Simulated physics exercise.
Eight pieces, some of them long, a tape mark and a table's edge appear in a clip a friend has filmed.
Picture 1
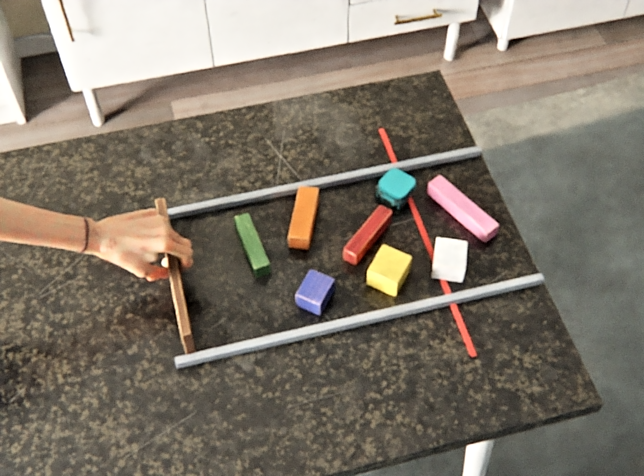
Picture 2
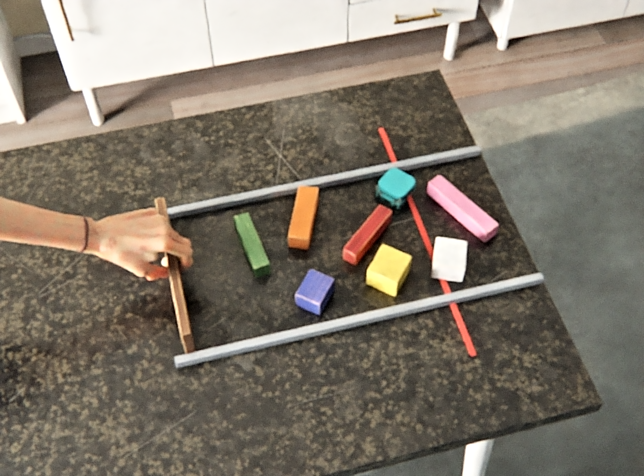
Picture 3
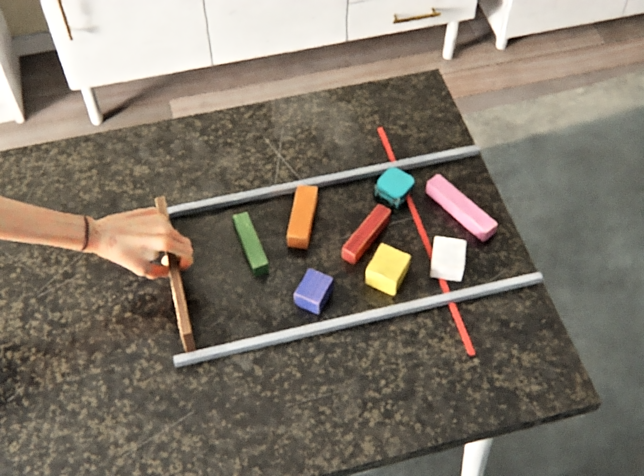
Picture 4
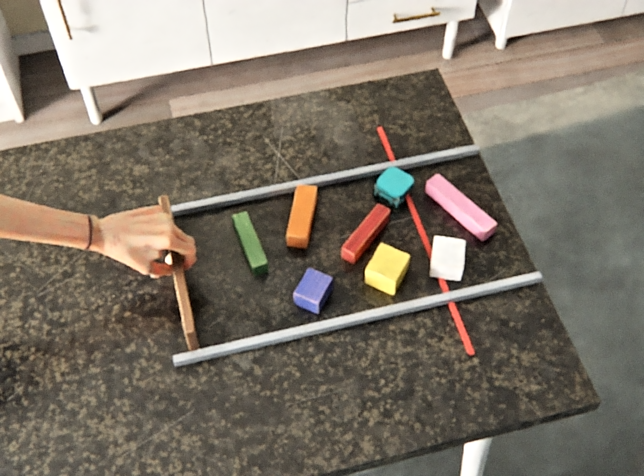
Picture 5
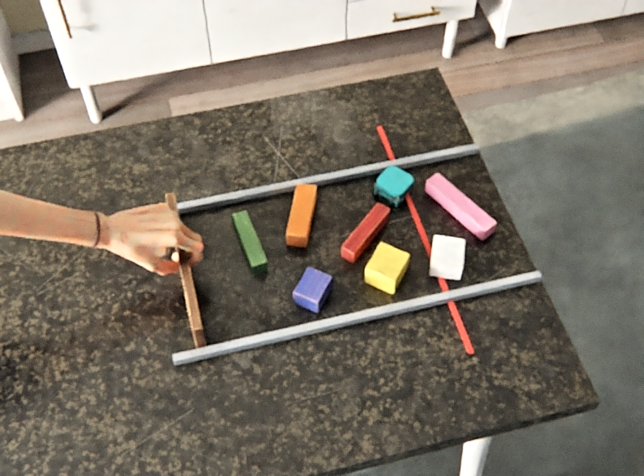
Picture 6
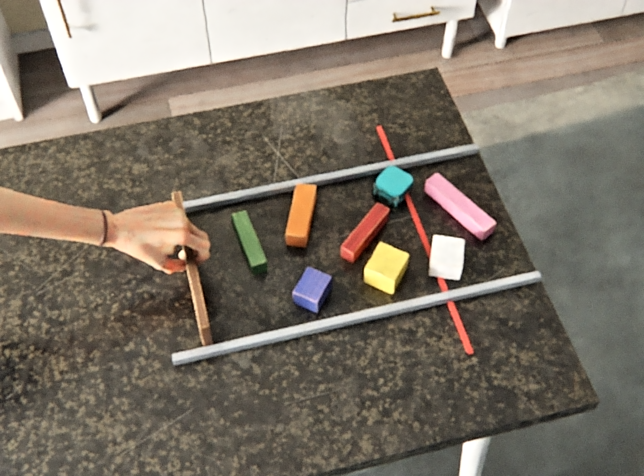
On a dark speckled tabletop seen from above at an angle, with white cabinets behind, two grey rails run left to right. Between them lie green, orange, blue, red and yellow pieces, with a turquoise one by a slanting red tape line and white and pink ones toward the right. A hand from the left slides a wooden board slightly rightward, touching none of the pieces, which stay still.
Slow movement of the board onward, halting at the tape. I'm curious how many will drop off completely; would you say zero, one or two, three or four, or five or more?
Looks like not a single one goes over the edge.
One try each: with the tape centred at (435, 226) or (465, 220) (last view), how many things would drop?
Counts: 0, 3.
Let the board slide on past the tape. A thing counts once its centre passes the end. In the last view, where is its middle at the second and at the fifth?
At (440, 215) for the second, at (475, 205) for the fifth.
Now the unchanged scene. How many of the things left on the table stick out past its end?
The answer comes to 0.
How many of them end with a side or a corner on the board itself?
The figure is 2.
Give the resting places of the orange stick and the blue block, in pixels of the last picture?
You'll see the orange stick at (430, 184), with the blue block at (447, 256).
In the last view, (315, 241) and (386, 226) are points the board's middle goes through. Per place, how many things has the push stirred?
At the first place 3, at the second 8.
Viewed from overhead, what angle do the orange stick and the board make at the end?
It sits some 0° out of line.
Soon after, none off yet; pink bar at rest near (459, 206); white block at rest near (447, 258); turquoise case at rest near (394, 186).
After that, none off yet; pink bar at rest near (459, 206); white block at rest near (449, 257); turquoise case moving near (396, 185).
In the end, the number that fall off is zero.
